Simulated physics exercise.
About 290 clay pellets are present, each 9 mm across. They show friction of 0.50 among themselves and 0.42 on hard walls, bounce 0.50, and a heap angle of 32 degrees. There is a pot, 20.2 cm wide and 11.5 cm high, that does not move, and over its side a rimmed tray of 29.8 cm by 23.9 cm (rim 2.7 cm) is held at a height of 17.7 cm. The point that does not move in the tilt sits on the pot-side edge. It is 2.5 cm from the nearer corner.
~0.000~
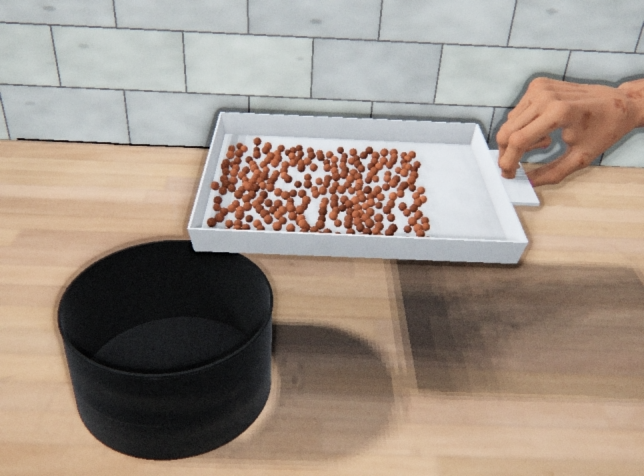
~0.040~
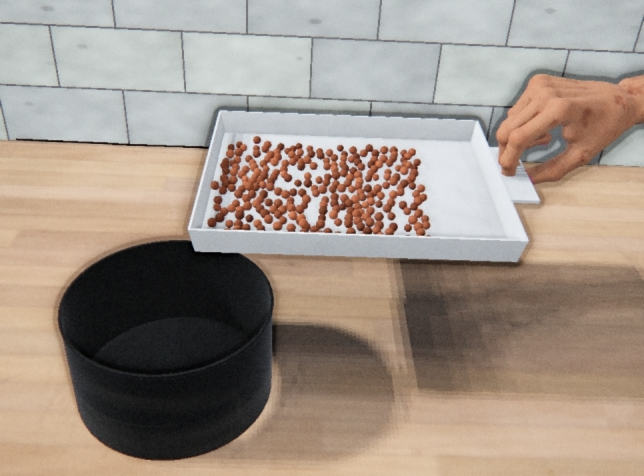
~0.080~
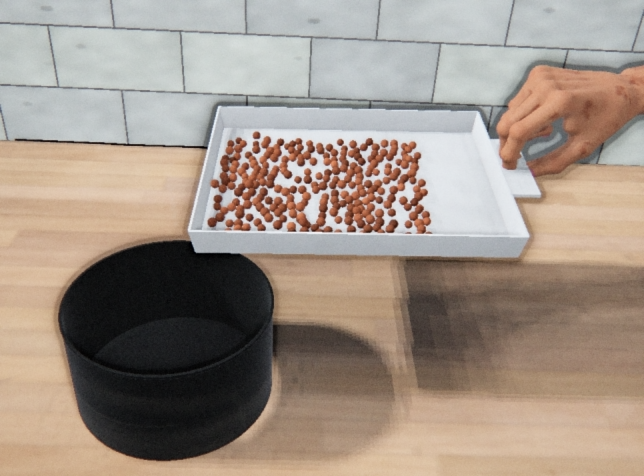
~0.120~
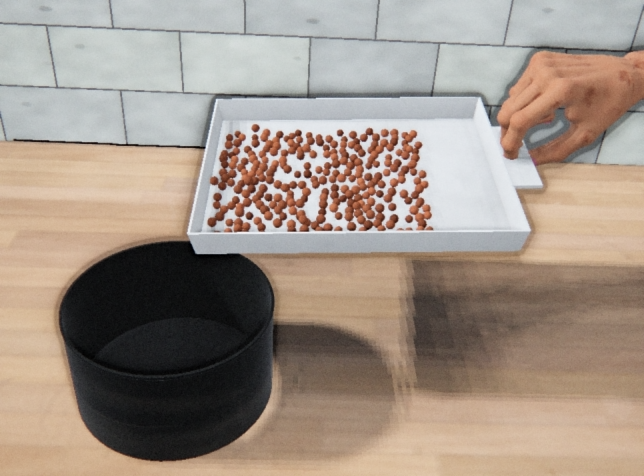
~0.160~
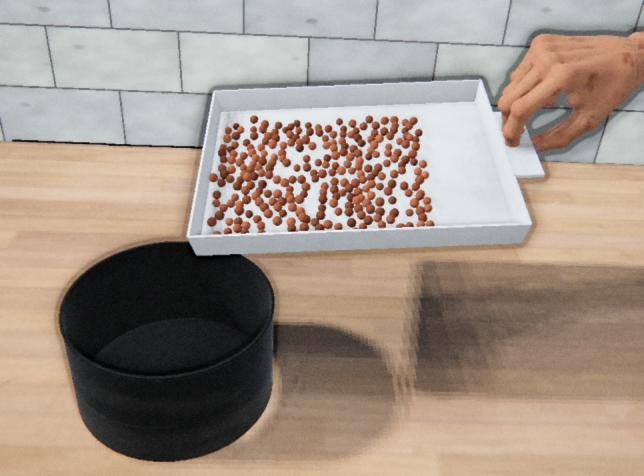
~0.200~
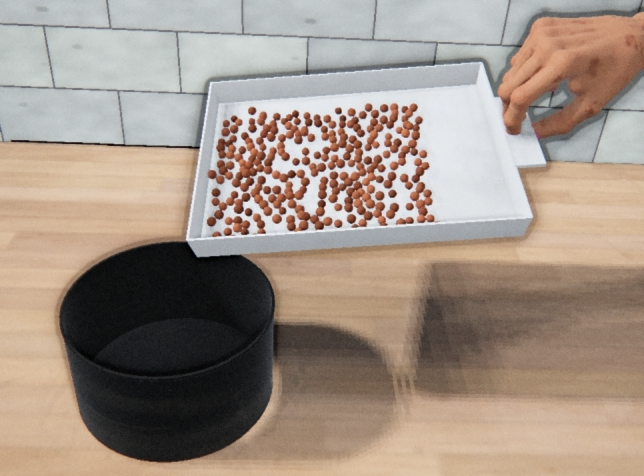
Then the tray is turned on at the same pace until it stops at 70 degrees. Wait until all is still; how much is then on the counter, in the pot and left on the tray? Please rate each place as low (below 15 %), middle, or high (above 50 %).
Counter: Low, pot: Low, tray: High.
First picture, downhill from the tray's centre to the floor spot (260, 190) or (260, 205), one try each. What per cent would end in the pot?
The share comes to roughly 5 in a hundred, then roughly 10 in a hundred.
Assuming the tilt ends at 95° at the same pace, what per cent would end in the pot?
Estimate: Roughly 75 percent.
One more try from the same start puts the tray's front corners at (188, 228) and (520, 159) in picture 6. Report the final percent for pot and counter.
Split: Pot = 5, counter = 10.
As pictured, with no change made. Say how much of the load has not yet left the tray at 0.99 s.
Roughly 95 per cent.
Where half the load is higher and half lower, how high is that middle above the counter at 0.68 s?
I'd say near 26 cm.
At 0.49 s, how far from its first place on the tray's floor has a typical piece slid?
It has moved some 4 cm from its start.
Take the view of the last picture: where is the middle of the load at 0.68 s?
Estimated centre of load: Around (265, 171).
Then, at 0.49 s, tilt 42 degrees; the tray holds 100 %, the pot 0 %.
After 0.68 s, tilt 60 degrees; the tray holds 100 %, the pot 0 %.
After 0.99 s, tilt 70 degrees; the tray holds 95 %, the pot 0 %.
By 1.7 s all is still; counter 0 %, pot 5 %, tray 95 %.
